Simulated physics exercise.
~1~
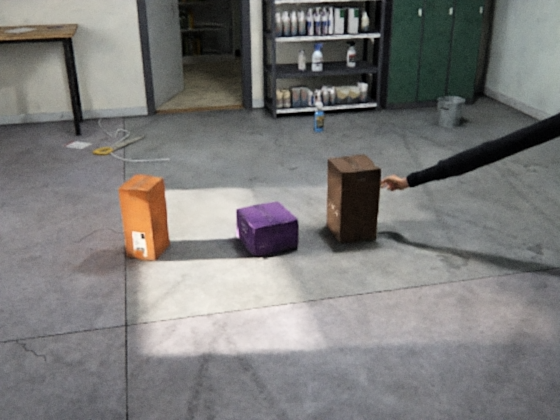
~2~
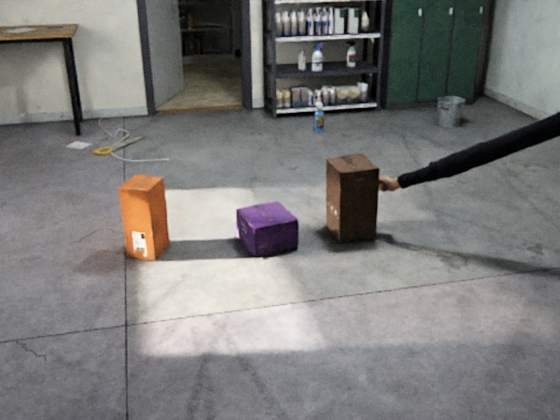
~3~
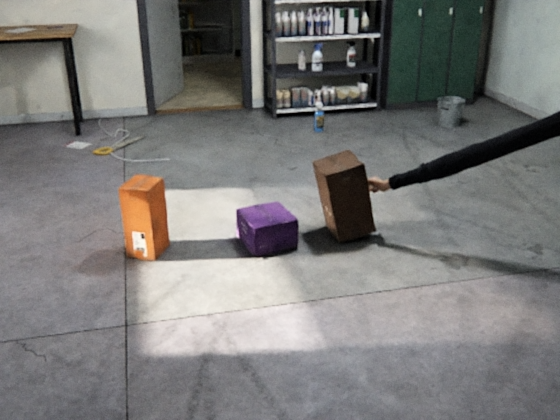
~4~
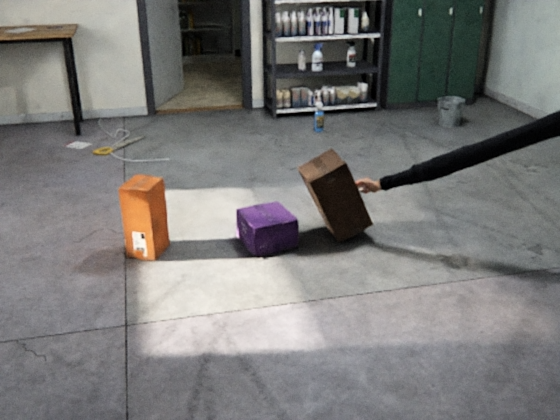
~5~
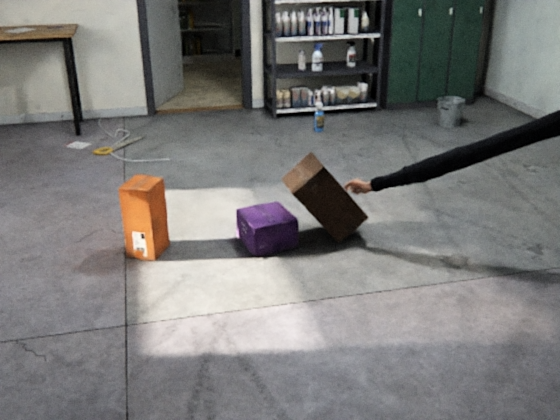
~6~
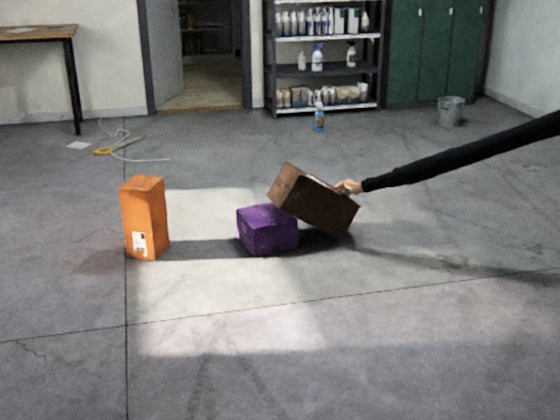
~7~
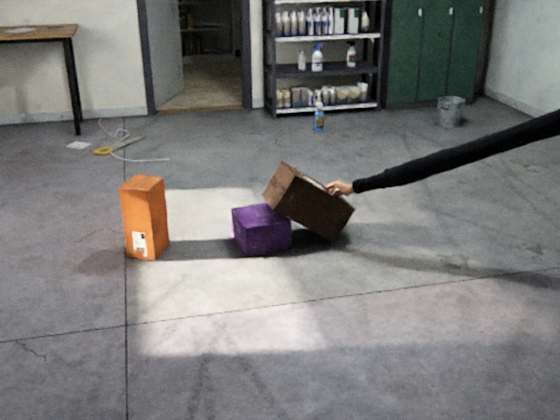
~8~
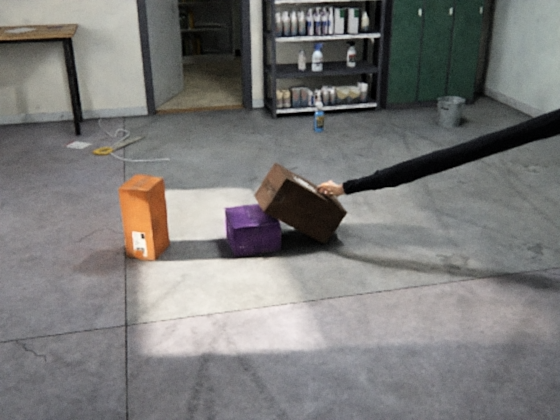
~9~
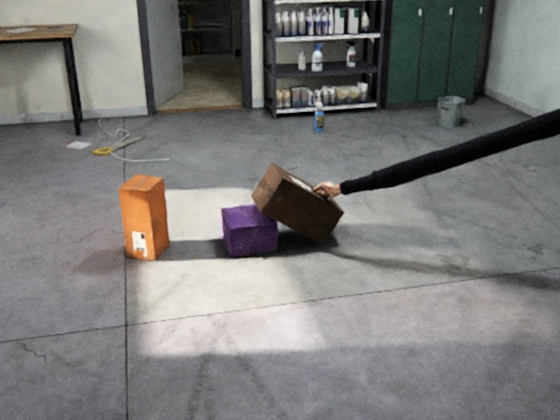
The footage shows a hand reaching in from the right and pushing an upright brown box leftward on a concrete floor until it tips onto a purple box, nudging that box slightly left. The brown box ends leaning against the purple one, while an orange box stays standing.
